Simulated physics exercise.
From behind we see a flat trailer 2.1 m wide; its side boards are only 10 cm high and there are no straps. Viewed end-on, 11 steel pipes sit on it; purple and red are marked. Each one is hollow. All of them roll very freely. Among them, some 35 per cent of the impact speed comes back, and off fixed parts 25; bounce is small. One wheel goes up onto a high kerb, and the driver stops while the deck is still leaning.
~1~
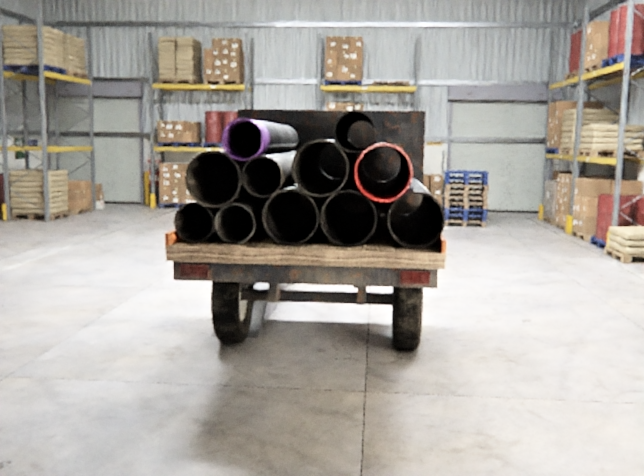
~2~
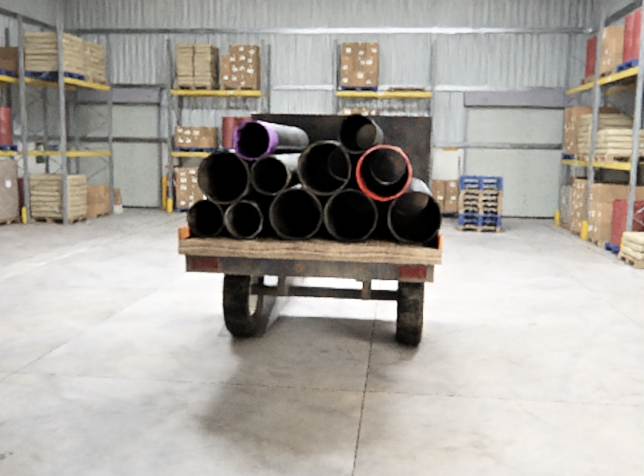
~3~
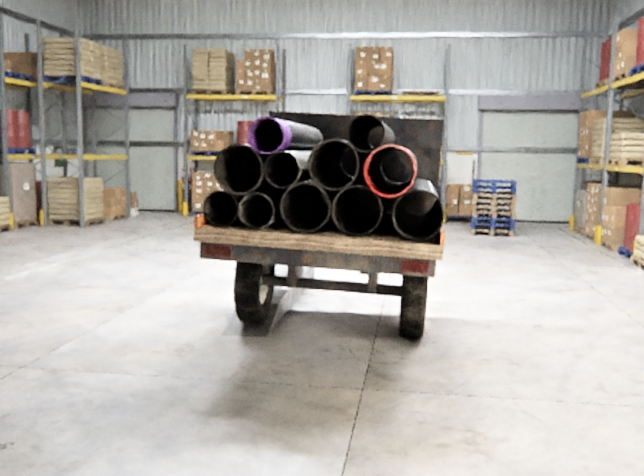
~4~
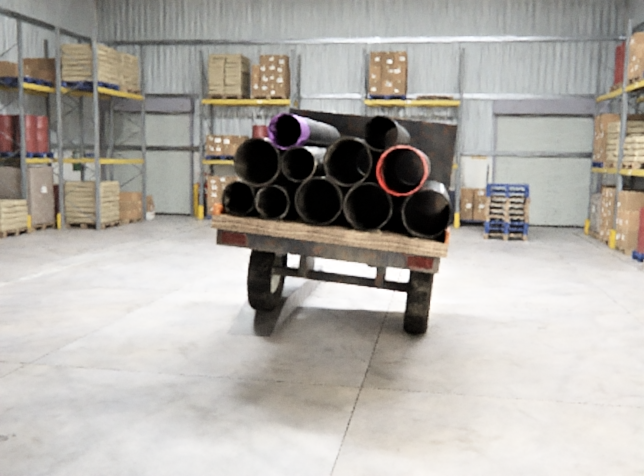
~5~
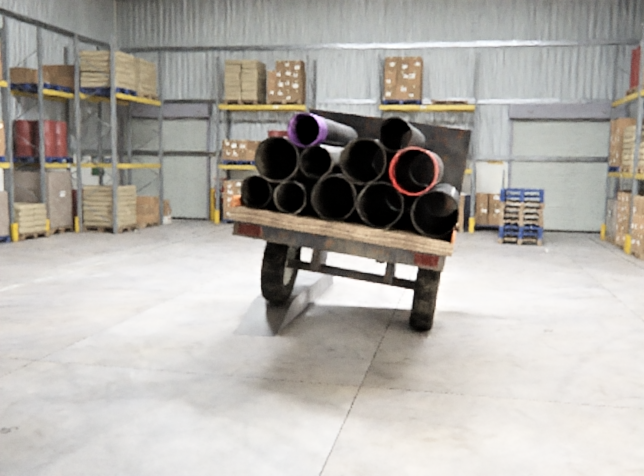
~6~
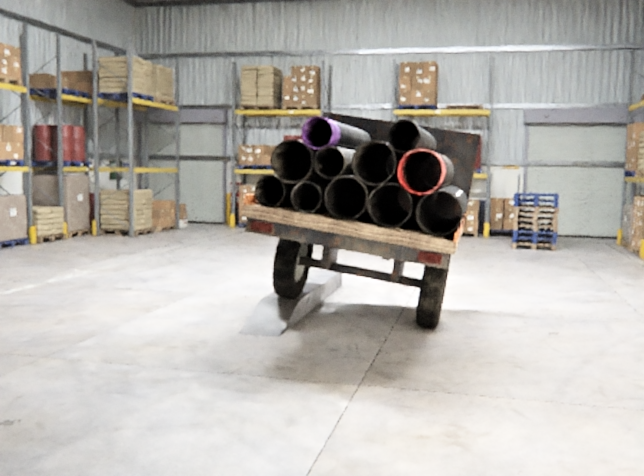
In a warehouse with stacked shelves, a flat trailer loaded with large hollow pipes, one purple-rimmed and one red-rimmed, starts level, then its left wheel rises onto a ramp-like block and the deck gradually leans down to the right.
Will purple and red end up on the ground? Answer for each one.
Lab note - purple retained, red retained.
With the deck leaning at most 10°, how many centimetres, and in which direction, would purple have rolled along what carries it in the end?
Roughly 10 cm right.
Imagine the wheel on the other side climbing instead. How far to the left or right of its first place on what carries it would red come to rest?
About 10 cm to the left.
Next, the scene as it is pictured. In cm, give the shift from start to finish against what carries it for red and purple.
Net displacement for red is 5, for purple it is 5.
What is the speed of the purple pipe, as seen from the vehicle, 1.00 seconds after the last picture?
0.0 m/s, roughly.
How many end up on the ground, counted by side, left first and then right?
Left-hand count: 0; right-hand count: 0.
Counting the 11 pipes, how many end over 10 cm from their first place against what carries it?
1.
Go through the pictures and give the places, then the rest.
Purple (242, 139), red (383, 173); 5 of the 11 make up the bottom layer, in the first picture.
Purple (251, 140), red (384, 173); the deck is level, in the second picture.
Purple (266, 135), red (390, 171); the deck slopes 2° down to the right, in the third picture.
Purple (285, 131), red (401, 171); the deck slopes 5° down to the right, in the fourth picture.
Purple (304, 130), red (413, 171); the deck slopes 7° down to the right, in the fifth picture.
Purple (317, 133), red (420, 172); the deck slopes 8° down to the right, in the sixth picture.
Then, 1.0 s past the sixth picture, purple is up on others, 65 cm from the left edge; red is up on others, 45 cm from the right edge; 0 off so far.
Finally (2.4 s after the last picture), purple is up on others, 60 cm from the left edge; red is up on others, 45 cm from the right edge; 0 off so far.
